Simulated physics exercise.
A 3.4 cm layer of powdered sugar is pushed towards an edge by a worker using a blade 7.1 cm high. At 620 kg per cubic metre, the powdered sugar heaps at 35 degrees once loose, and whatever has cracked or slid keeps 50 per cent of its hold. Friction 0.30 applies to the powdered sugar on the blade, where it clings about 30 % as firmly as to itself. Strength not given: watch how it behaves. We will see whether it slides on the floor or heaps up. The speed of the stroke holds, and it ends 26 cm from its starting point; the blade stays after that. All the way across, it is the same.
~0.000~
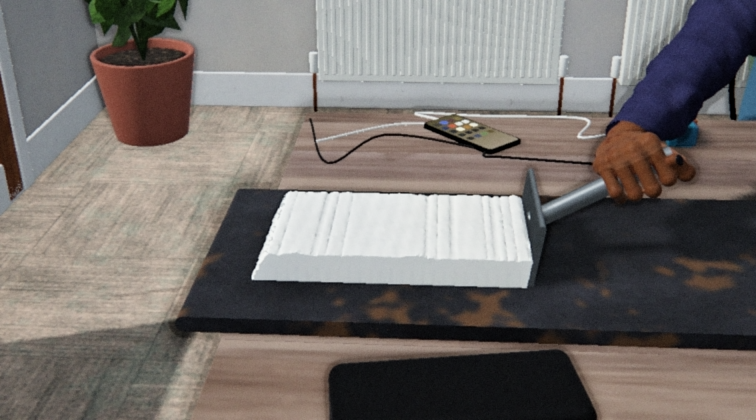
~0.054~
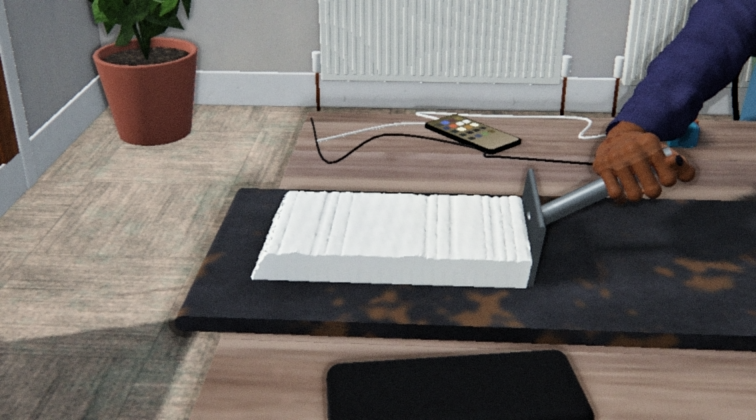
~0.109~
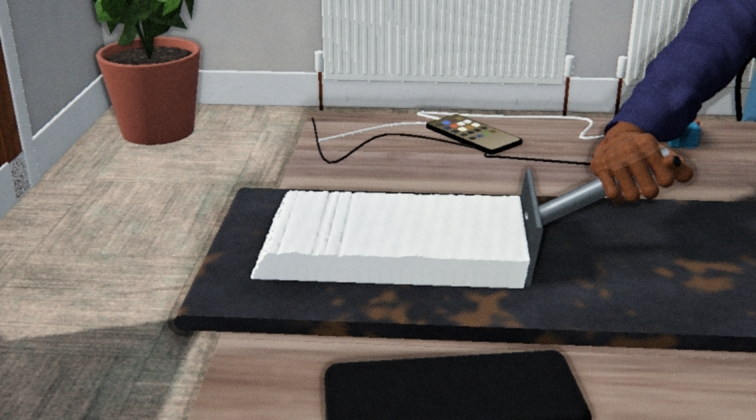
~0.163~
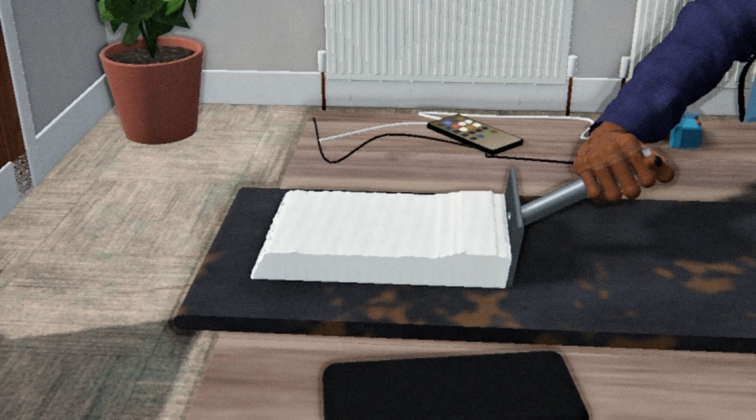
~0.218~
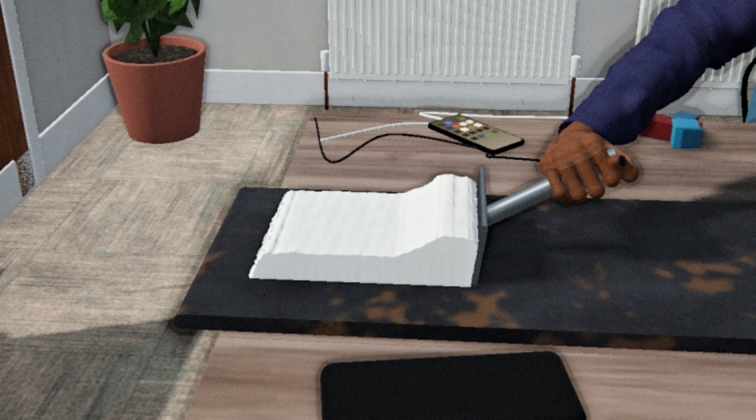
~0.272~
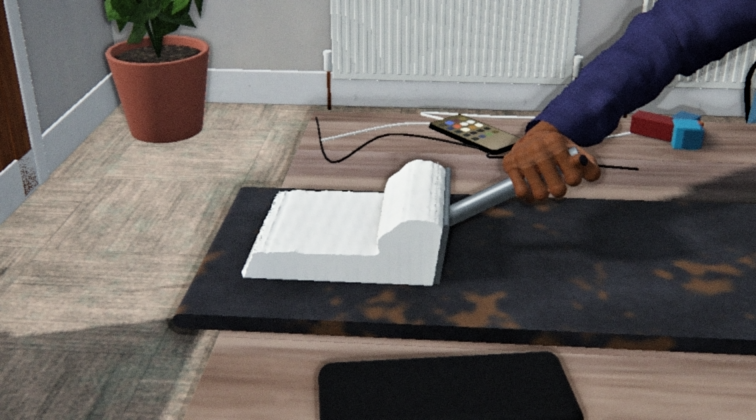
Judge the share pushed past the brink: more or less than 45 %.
It ends up smaller than 45 %.
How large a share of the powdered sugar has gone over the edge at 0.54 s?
I reckon it's some 14 %.
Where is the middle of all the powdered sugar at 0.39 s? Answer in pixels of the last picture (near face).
I'd place it around (287, 257).
By 0.39 s, 0 % has gone over the edge.
By 0.54 s, 14 % has gone over the edge.
By 0.68 s, 32 % has gone over the edge.
By 0.83 s, 32 % has gone over the edge.
By 0.89 s, at the end, 32 % has gone over the edge.
